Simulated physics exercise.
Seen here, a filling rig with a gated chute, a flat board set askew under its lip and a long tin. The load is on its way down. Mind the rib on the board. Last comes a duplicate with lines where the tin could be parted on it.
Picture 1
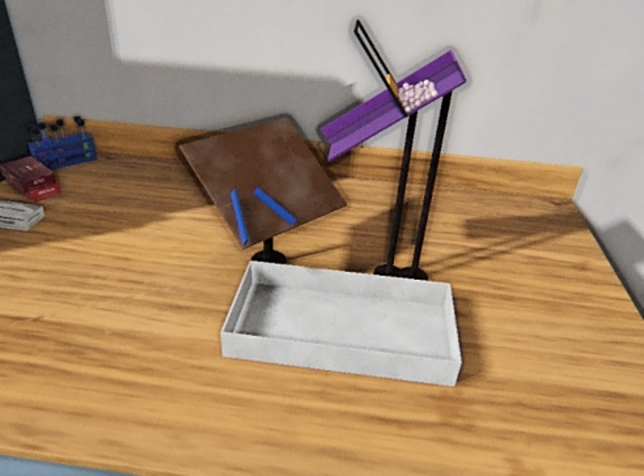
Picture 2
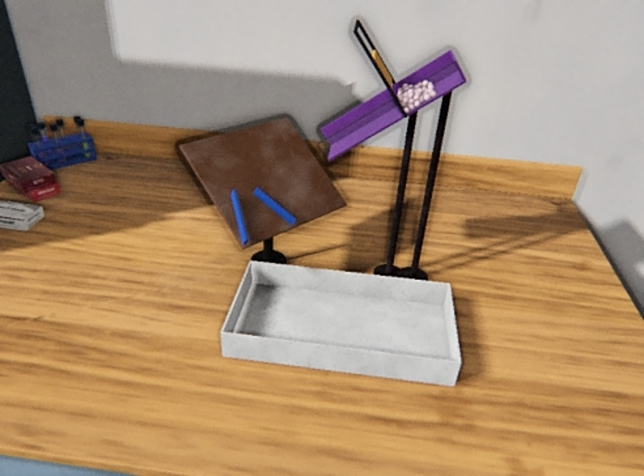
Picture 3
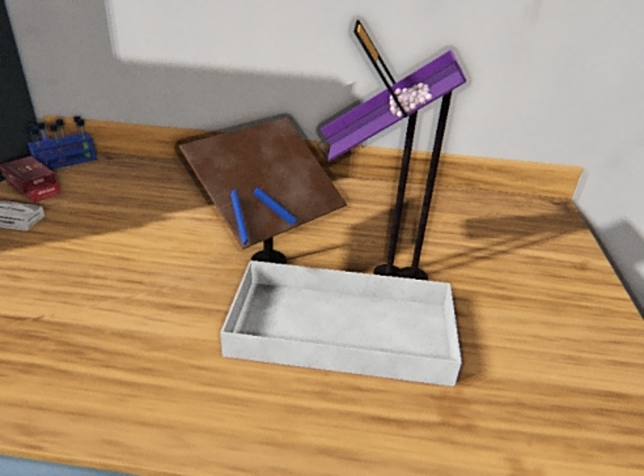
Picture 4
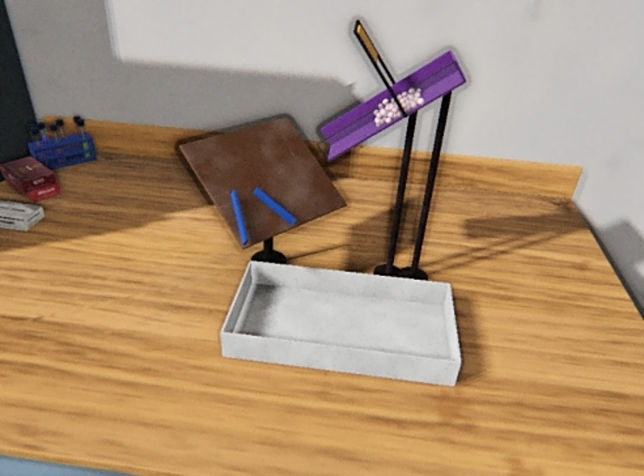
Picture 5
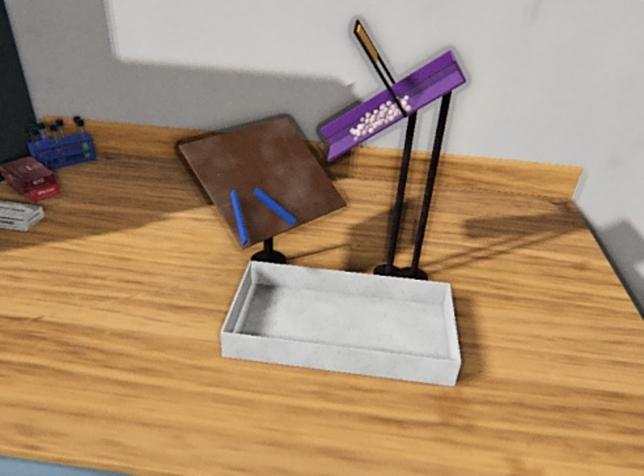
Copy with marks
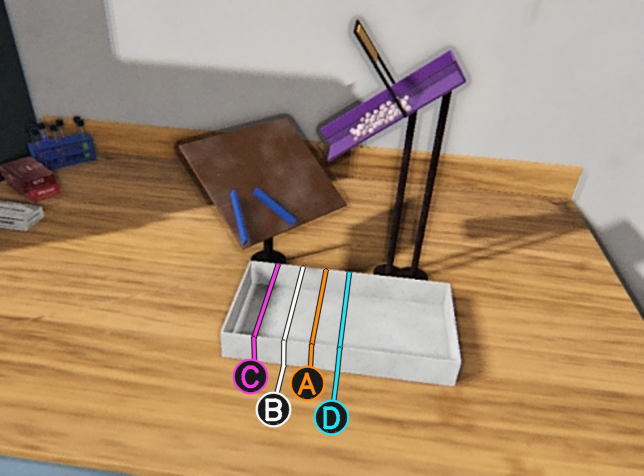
A clump of small pinkish-white beads slid partway down a sloping purple chute after its gate was raised, while the tilted brown board with two blue strips and the empty pale tray stayed still.
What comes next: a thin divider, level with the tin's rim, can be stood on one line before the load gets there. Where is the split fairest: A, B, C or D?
The best line is A.
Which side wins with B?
More lands on the right.
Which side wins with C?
More lands on the right.
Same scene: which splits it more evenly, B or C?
B.
On the marked copy, line A crosses the front rim at (311, 344); line B crosses the front rim at (284, 340); line C crosses the front rim at (254, 337); line D crosses the front rim at (339, 347).
Choosing A, of what is caught, close to half on the left of the divider, close to half on the right.
Choosing B, of what is caught, close to a quarter on the left of the divider, the bulk on the right.
Choosing C, of what is caught, only a few on the left of the divider, all but a few on the right.
Choosing D, of what is caught, all but a few on the left of the divider, a small share on the right.
